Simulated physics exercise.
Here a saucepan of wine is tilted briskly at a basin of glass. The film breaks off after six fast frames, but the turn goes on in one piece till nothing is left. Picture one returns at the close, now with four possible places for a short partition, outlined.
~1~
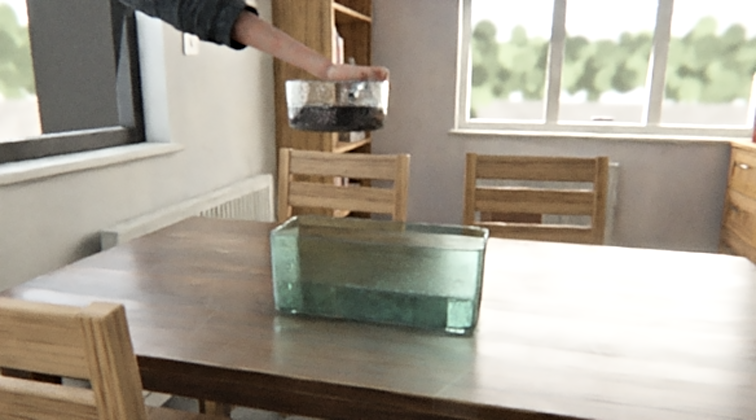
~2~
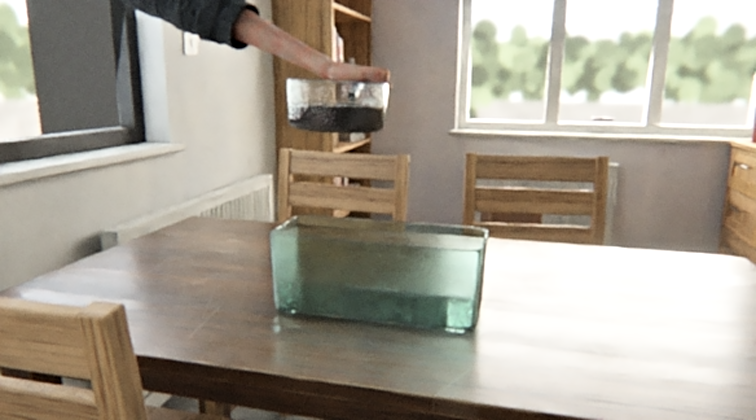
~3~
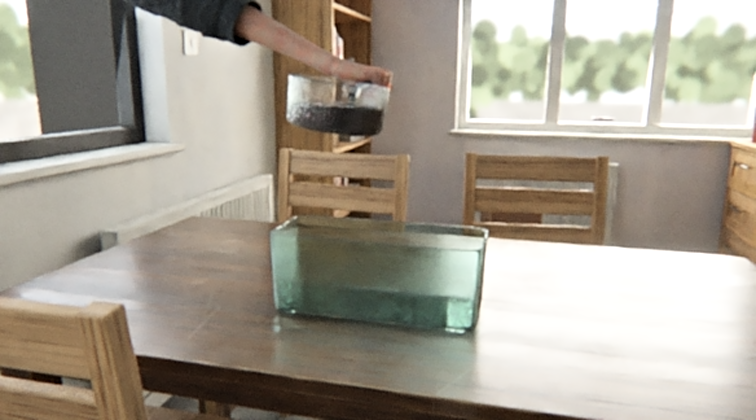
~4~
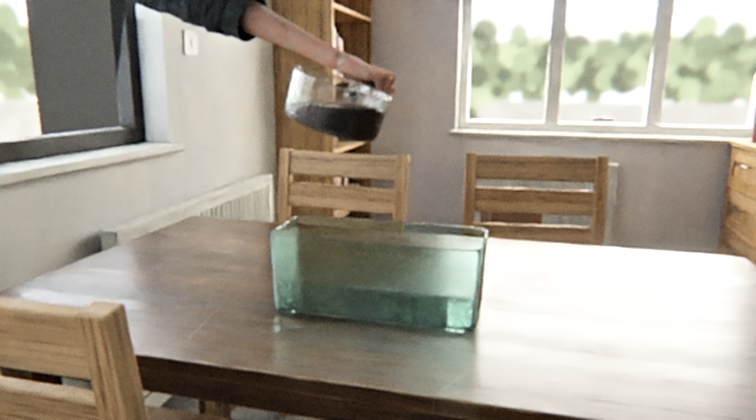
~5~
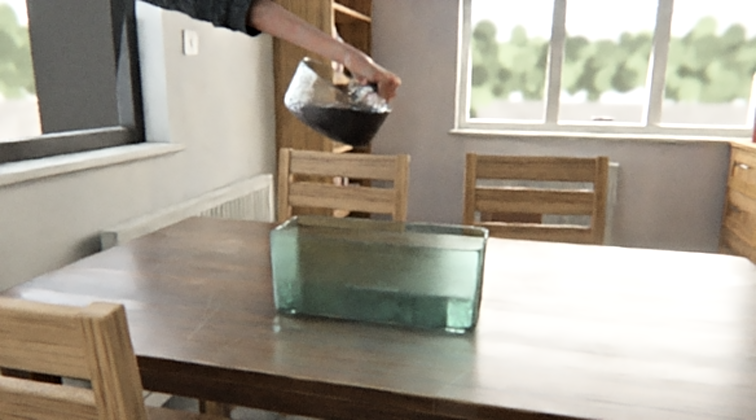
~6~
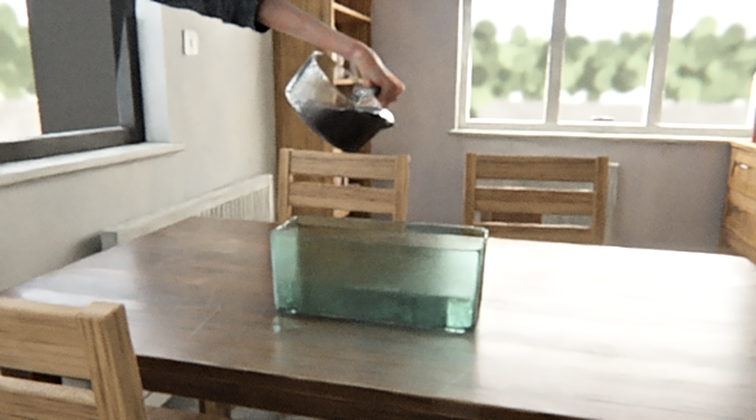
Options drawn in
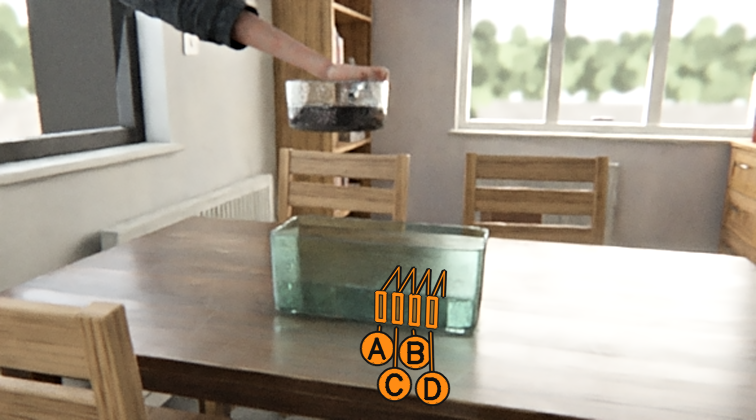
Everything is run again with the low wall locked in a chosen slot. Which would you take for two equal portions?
C.
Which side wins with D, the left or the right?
More ends on the left.
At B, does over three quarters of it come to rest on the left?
No, it does not.
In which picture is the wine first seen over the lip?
Picture 6.
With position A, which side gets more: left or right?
More ends on the right.
In orange, A at (379, 326); B at (413, 330); C at (396, 328); D at (430, 332).
With A, about 25 % ends left of the wall and 73 % right of it.
With B, about 69 % ends left of the wall and 29 % right of it.
With C, about 45 % ends left of the wall and 54 % right of it.
With D, about 91 % ends left of the wall and 6 % right of it; 3 % is lost outside.
